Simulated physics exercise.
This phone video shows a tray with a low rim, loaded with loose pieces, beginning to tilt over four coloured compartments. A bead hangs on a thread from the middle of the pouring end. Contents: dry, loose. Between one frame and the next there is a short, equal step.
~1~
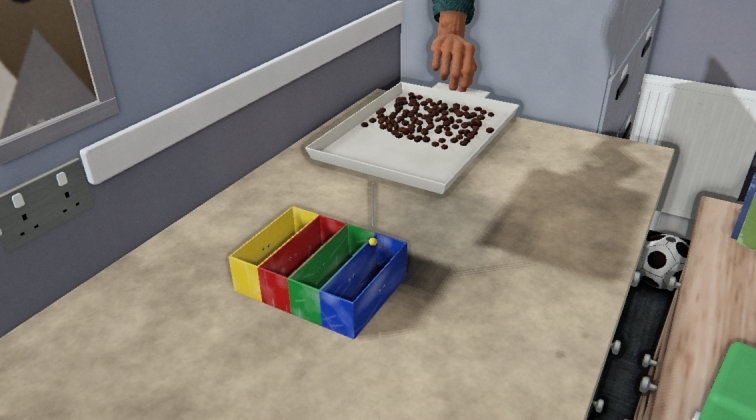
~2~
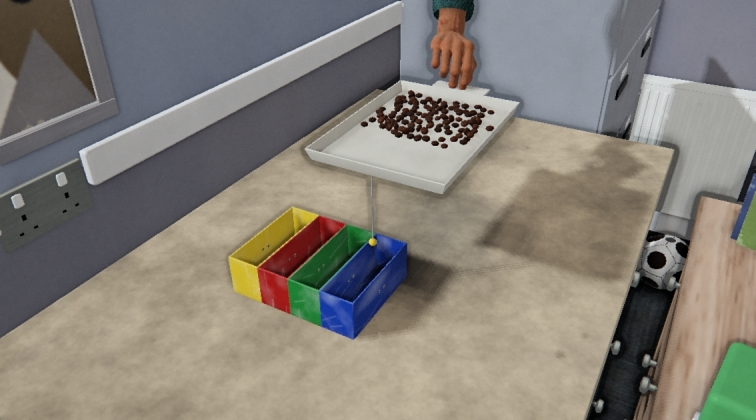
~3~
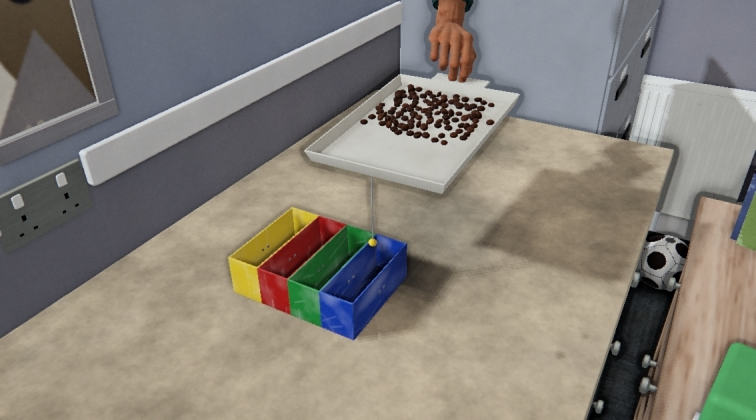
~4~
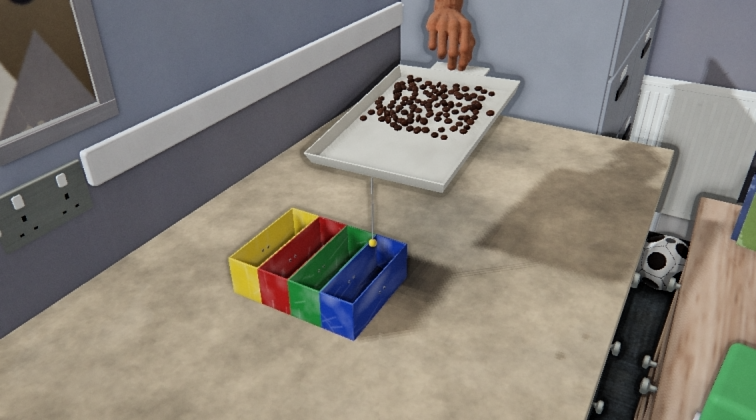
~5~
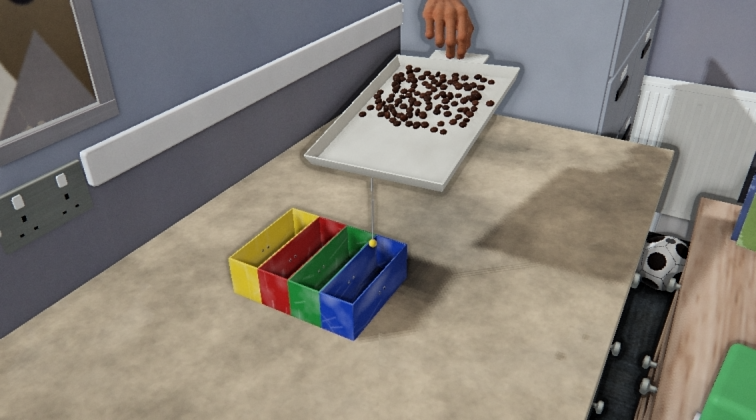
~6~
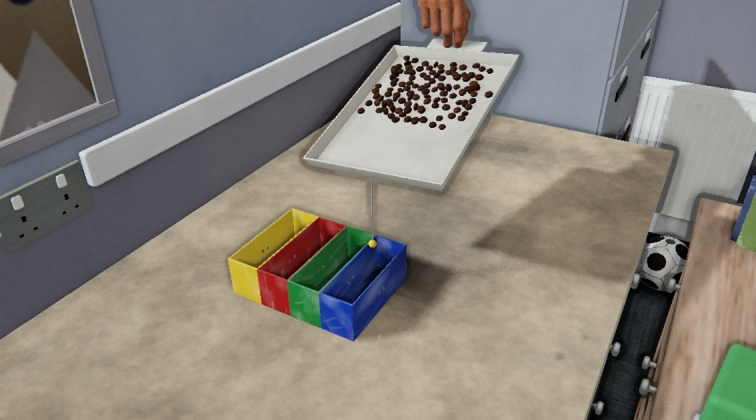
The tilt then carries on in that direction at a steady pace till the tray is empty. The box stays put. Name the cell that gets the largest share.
Red.
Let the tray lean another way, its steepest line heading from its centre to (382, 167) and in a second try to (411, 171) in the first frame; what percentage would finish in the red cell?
About 20 % and 0 %.
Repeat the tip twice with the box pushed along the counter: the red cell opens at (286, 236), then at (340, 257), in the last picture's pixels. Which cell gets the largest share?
So the first one goes to the cell in green and the second to that yellow cell.
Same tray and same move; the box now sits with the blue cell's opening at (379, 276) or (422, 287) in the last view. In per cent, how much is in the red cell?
The first try yields 40% and the second yields 20%.
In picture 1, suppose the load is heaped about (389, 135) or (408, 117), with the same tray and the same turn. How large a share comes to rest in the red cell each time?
Close to 50 in a hundred, then close to 50 in a hundred.
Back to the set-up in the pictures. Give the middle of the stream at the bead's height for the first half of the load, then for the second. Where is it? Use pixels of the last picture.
It goes through near (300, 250) first, then near (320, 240).
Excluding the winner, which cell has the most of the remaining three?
Place 2: The cell in green.
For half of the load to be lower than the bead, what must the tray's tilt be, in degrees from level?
At some 80 degrees.
Just after the last frame, tray tipped steeply; the larger part on the tray; roughly a quarter falling or outside the box.
A moment on, tray tipped past a quarter turn; about a tenth on the tray; roughly half in the red cell; roughly a quarter in the green cell; about a tenth in the blue cell; about a tenth in the yellow cell; about a tenth falling or outside the box.
Further on, tray tipped past a quarter turn; roughly half in the red cell; roughly a quarter in the green cell; about a tenth in the blue cell; about a tenth in the yellow cell; just a few falling or outside the box.
When it is over, tray tipped past a quarter turn; roughly half in the red cell; roughly a quarter in the green cell; about a tenth in the blue cell; about a tenth in the yellow cell; just a few outside the box.
